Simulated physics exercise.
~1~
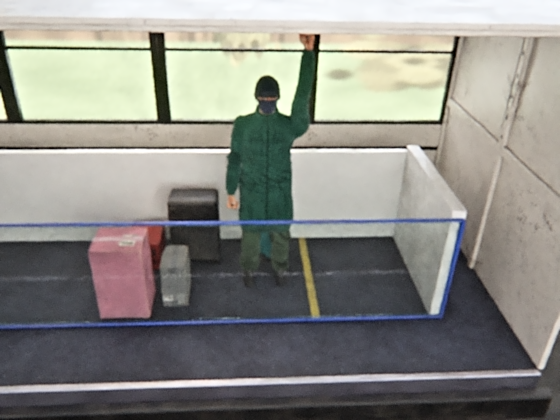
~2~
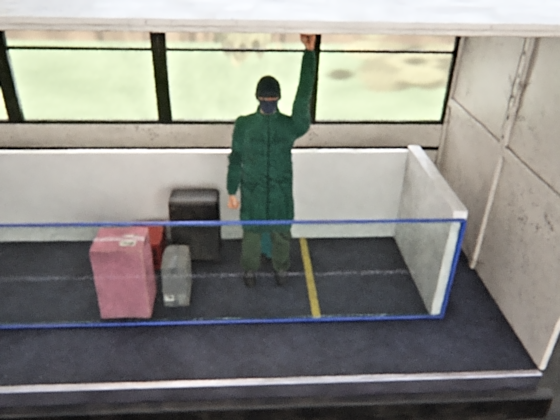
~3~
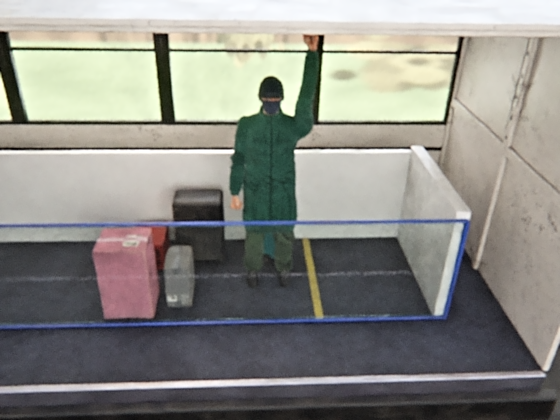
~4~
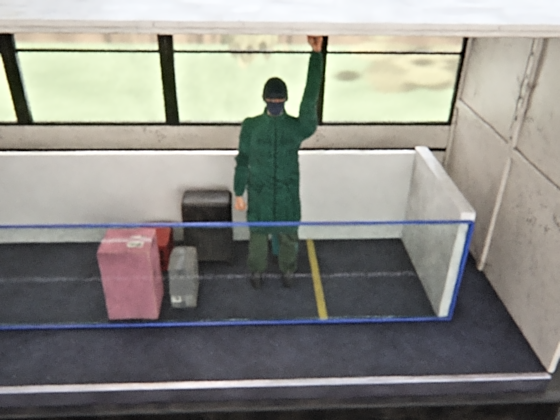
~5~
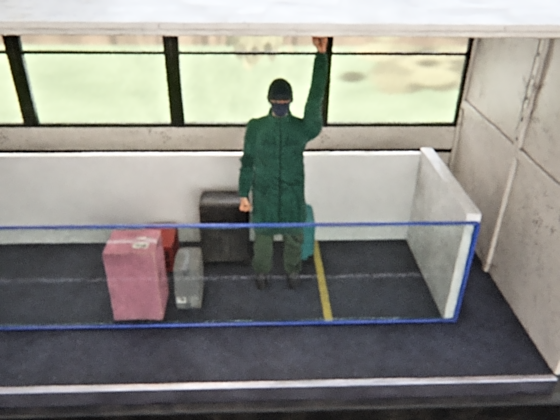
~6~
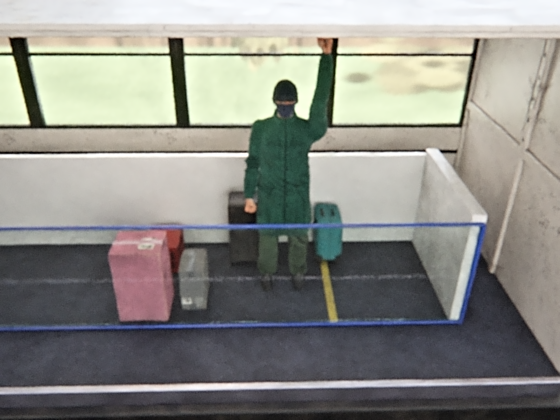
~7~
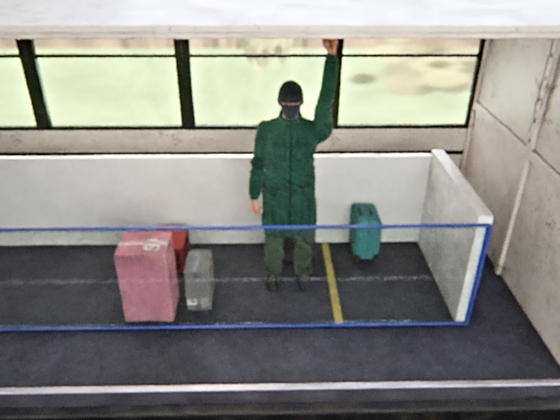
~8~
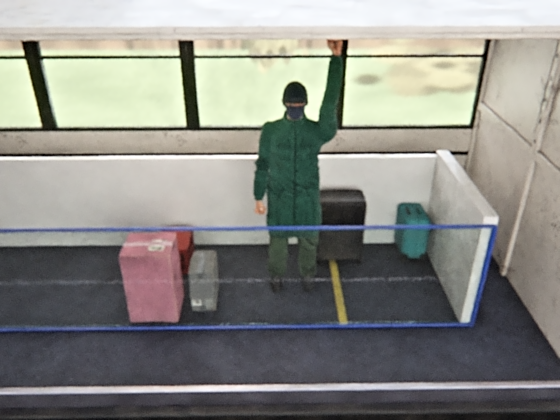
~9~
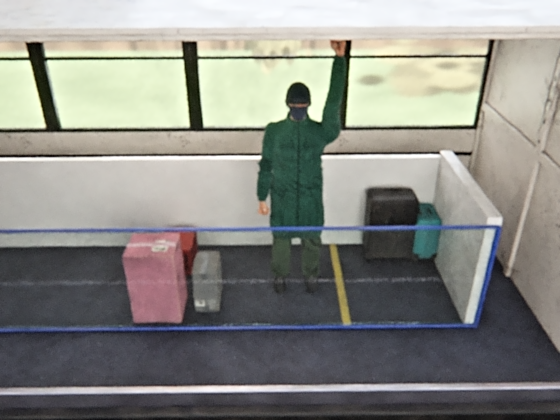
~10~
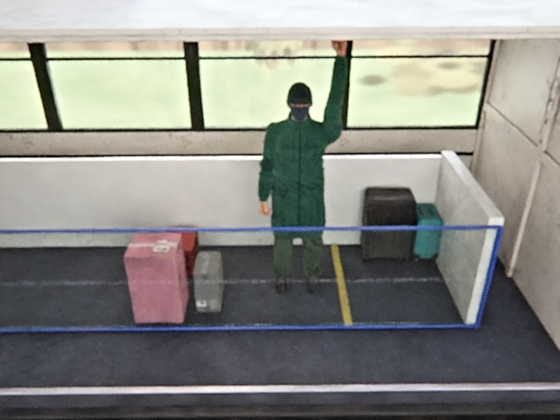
Black and teal cases slide right behind a standing person, cross the yellow line and stop.
